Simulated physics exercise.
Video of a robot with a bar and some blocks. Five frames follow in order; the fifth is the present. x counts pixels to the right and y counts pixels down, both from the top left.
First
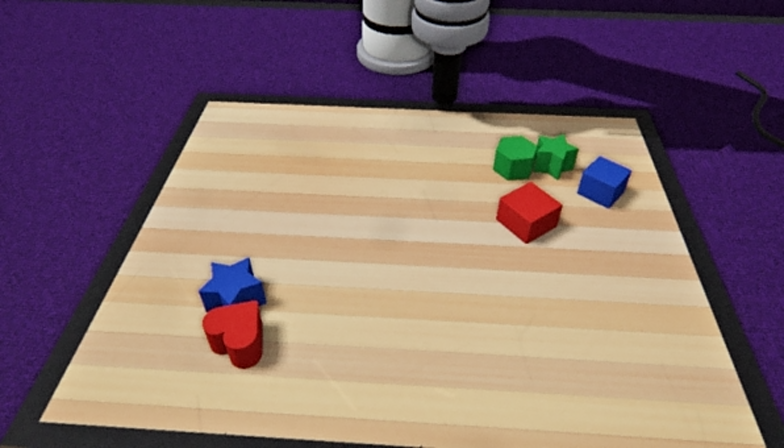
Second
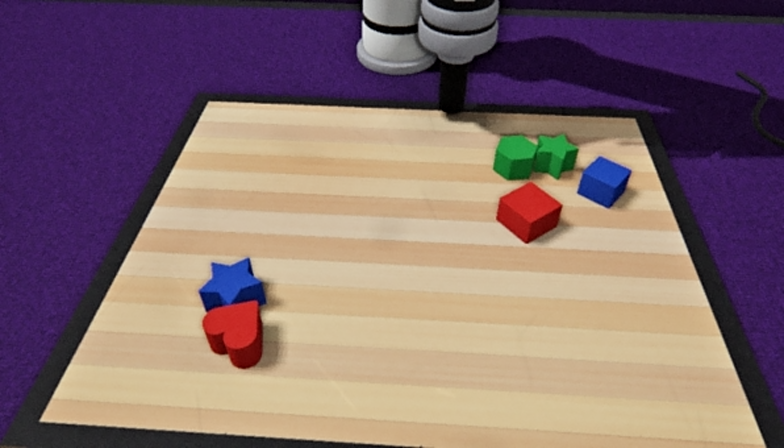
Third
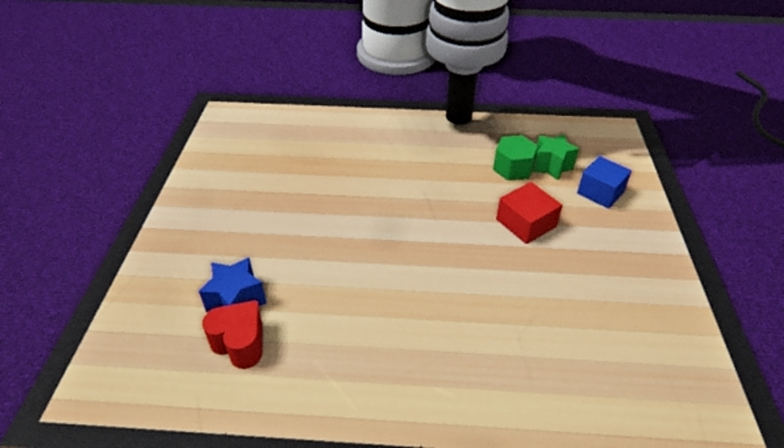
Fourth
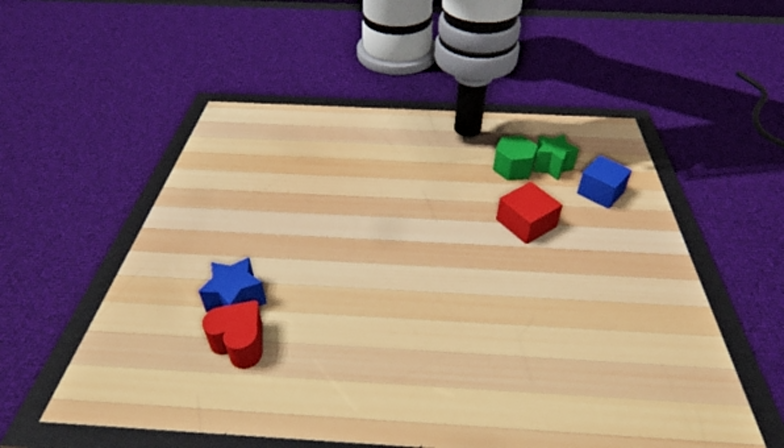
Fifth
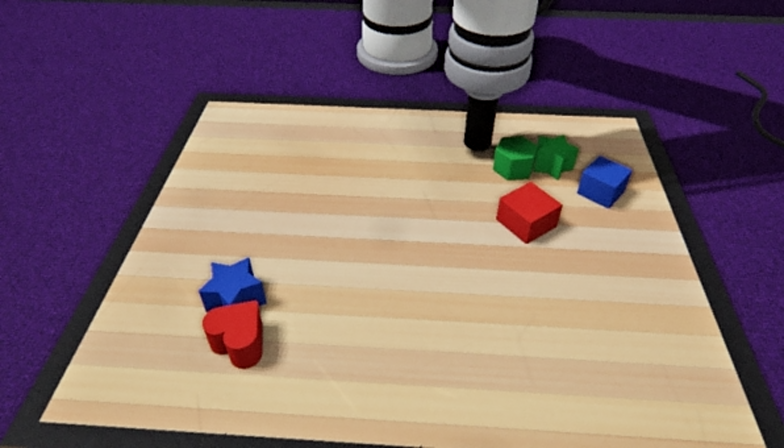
On a pale striped wooden board with a dark border, a robot arm's black bar moves a short way down and right from the top edge, nearing the green hexagon, while the red, green and blue blocks stay still.
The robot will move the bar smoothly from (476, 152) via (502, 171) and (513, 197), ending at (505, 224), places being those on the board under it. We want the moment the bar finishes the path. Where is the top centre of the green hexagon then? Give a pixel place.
My prediction: (555, 170).
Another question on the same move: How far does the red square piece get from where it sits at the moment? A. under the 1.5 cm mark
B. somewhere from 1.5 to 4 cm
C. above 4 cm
Letter B.
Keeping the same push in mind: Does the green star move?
It seems so.
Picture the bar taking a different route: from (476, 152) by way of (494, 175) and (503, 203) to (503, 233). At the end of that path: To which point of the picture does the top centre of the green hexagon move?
The spot you're after is about (536, 159) in the image.
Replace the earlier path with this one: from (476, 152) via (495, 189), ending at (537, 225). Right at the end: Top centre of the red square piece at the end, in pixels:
By then it is at (563, 230).
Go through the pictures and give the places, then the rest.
The first frame shows lower end of the bar (444, 98), tops of blocks, green hexagon (517, 147), red square piece (531, 201), green star (557, 145), blue square piece (608, 170).
The second frame shows bar (451, 107), blocks as before.
The third frame shows bar (459, 117), blocks as before.
The fourth frame shows bar (468, 129), blocks as before.
The fifth frame shows bar (478, 143), green hexagon (517, 147), red square piece (531, 201), green star (557, 145), blue square piece (608, 170).
On the path given first. One third of the way, bar (504, 163); green hexagon (540, 161); green star (567, 148), turned 50° anticlockwise.
Two thirds of the way, bar (515, 189); green hexagon (555, 171), turned 40° anticlockwise; green star (569, 149), turned 60° anticlockwise.
At the end, bar (507, 215); green hexagon (555, 171), turned 40° anticlockwise; red square piece (540, 223), turned 15° anticlockwise; green star (569, 149), turned 60° anticlockwise; blue square piece not moved.
